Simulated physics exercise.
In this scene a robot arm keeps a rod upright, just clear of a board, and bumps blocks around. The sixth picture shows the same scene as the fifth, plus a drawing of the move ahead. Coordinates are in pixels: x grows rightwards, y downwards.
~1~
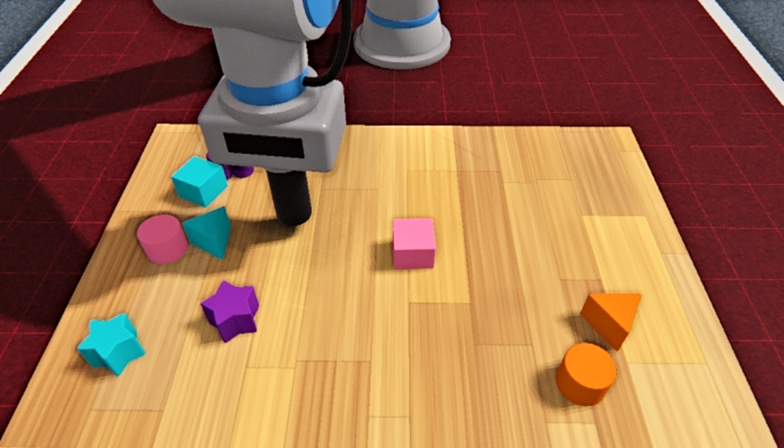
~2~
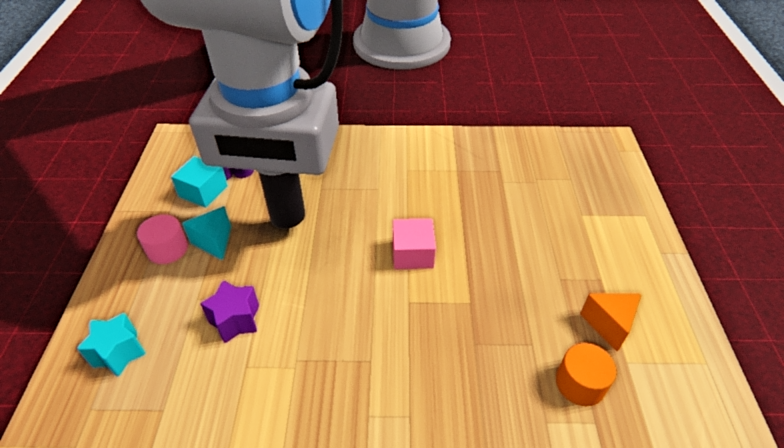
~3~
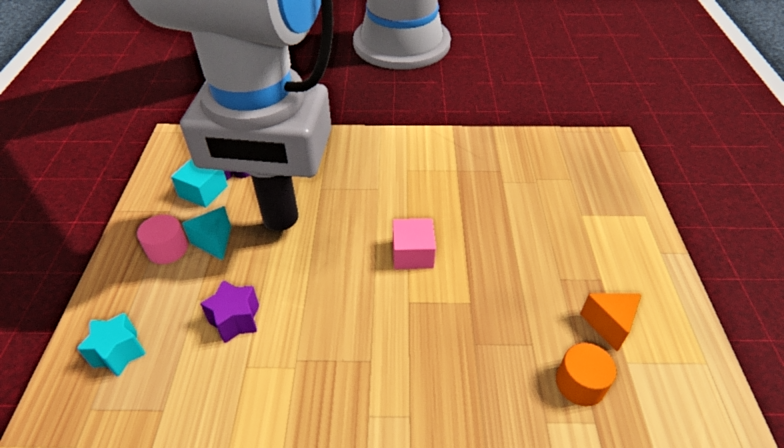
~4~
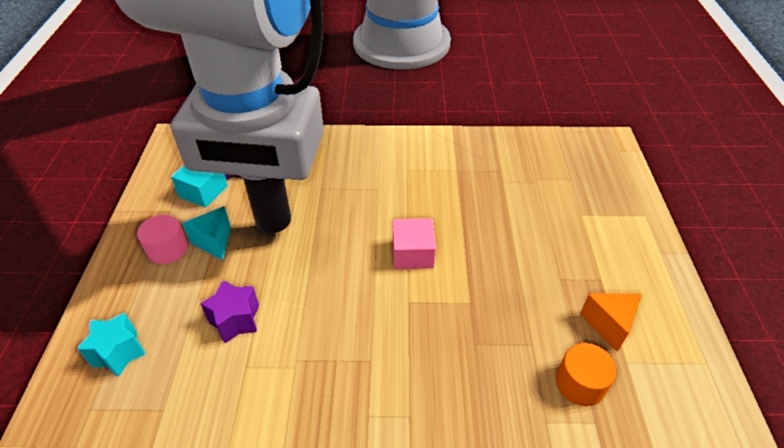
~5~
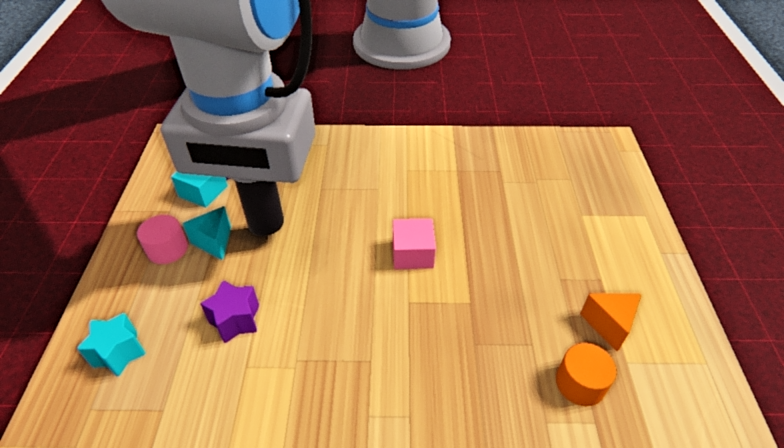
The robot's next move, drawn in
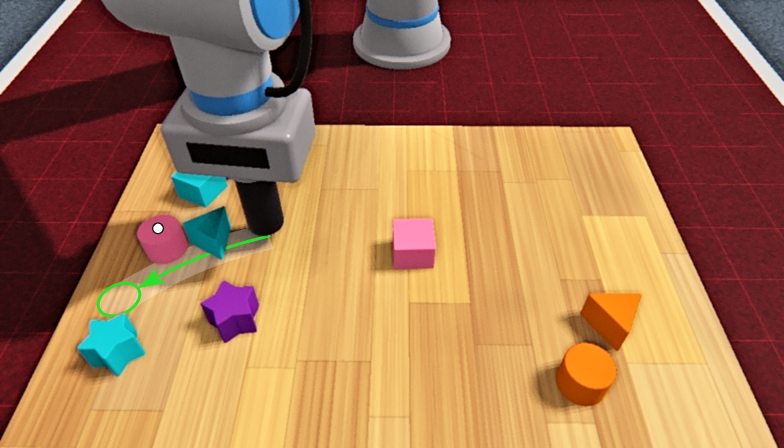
In the video, a gray robot arm with a black rod moves slightly left above a wooden board, nearing a turquoise triangular piece beside a pink cylinder, while the colored blocks scattered across the board stay still.
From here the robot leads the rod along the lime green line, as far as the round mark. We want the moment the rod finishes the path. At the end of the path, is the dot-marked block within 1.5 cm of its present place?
No, it doesn't check out.
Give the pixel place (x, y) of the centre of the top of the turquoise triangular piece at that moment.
It ends at (173, 219).
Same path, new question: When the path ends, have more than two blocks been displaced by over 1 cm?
No.
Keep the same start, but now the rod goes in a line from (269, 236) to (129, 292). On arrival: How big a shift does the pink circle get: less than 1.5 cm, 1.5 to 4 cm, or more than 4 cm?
It shifts by less than 1.5 cm.
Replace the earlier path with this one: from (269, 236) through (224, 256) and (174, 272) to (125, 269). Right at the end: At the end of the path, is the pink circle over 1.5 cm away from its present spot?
Final answer: Yes.
The drawn path runs from (269, 236) by way of (195, 259) to (119, 299); the dot is on the pink circle.
The first path, step by step. One third of the way, rod at (215, 238); pink circle at (145, 228); turquoise triangular piece at (182, 222), turned 40° clockwise.
Two thirds of the way, rod at (163, 260); pink circle at (136, 226); turquoise triangular piece at (173, 219), turned 55° clockwise.
At the end, rod at (112, 288); turquoise star not moved; pink circle at (136, 226); turquoise triangular piece at (173, 219), turned 55° clockwise.
